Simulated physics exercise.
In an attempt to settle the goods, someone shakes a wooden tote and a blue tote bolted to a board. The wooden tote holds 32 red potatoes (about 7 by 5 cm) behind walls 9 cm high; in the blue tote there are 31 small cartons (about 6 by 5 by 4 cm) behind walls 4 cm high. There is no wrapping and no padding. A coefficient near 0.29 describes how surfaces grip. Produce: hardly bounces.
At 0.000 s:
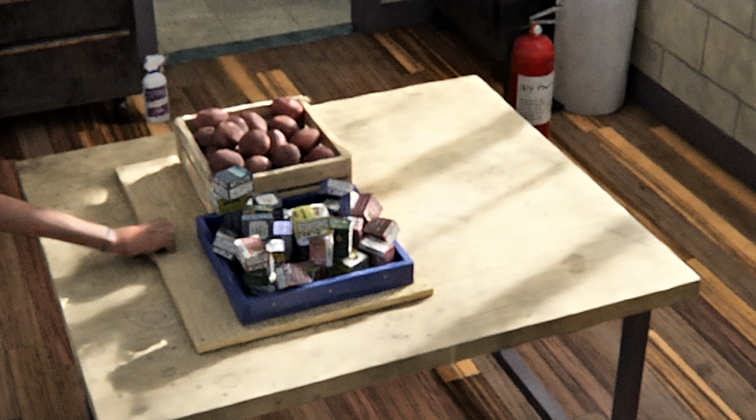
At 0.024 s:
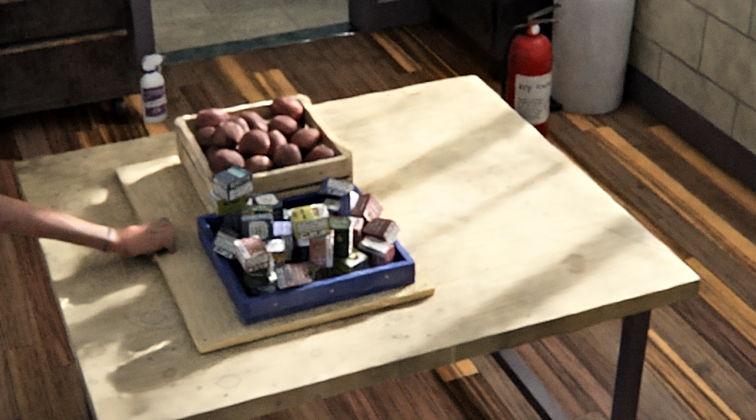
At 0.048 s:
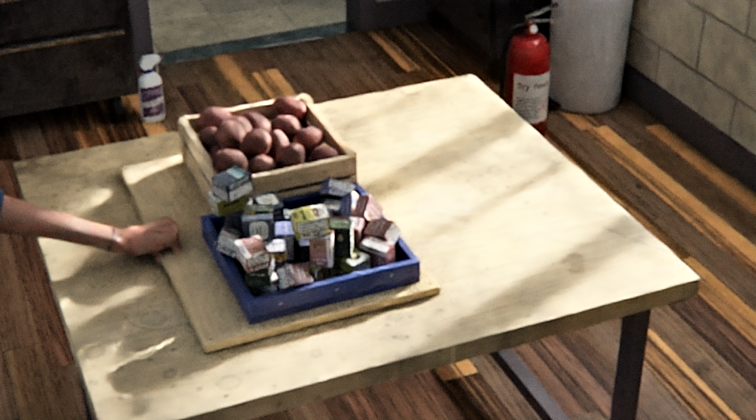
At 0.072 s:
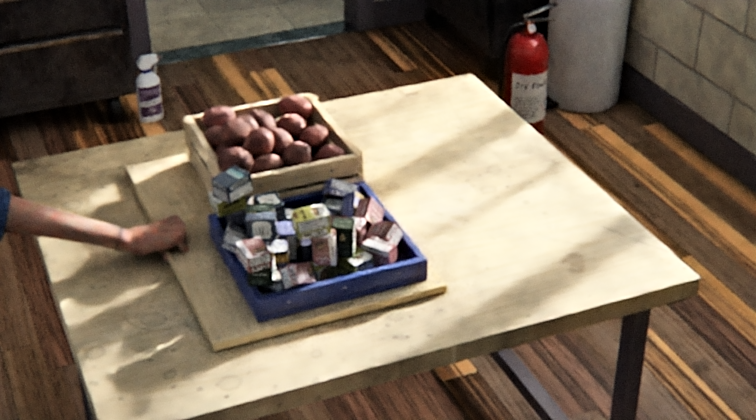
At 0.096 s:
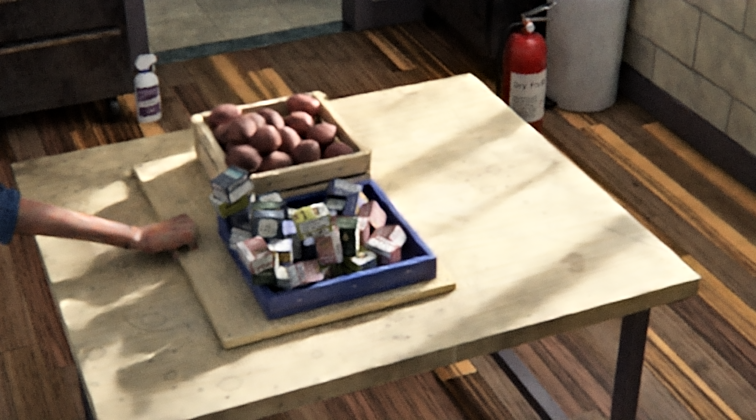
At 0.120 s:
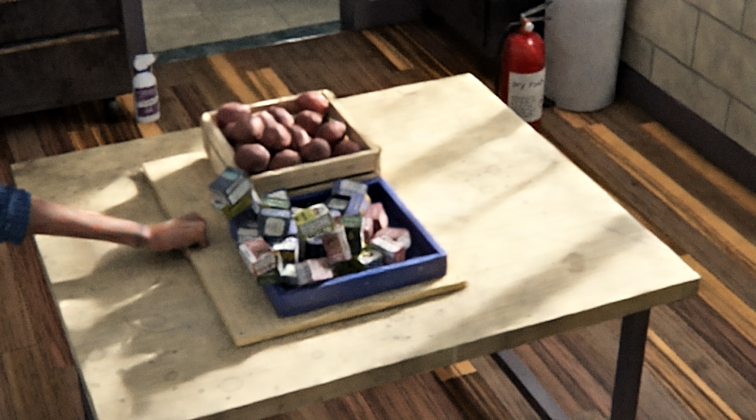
A hand pushes a board carrying potatoes and cartons rightward, and cartons slide over the blue tote's left rim.
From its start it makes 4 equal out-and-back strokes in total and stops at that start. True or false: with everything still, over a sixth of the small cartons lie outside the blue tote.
True.
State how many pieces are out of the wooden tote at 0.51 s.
Count for the wooden tote: Roughly 1.
After 0.51 s, 1 of 32 out of the wooden tote and 6 of 31 out of the blue tote.
After 1.01 s, 1 of 32 out of the wooden tote and 8 of 31 out of the blue tote.
After 1.70 s, 1 of 32 out of the wooden tote and 10 of 31 out of the blue tote.
When it is over (at 2.58 s), 2 of 32 out of the wooden tote and 10 of 31 out of the blue tote. Asked share, 10 of 31, 32 per cent.
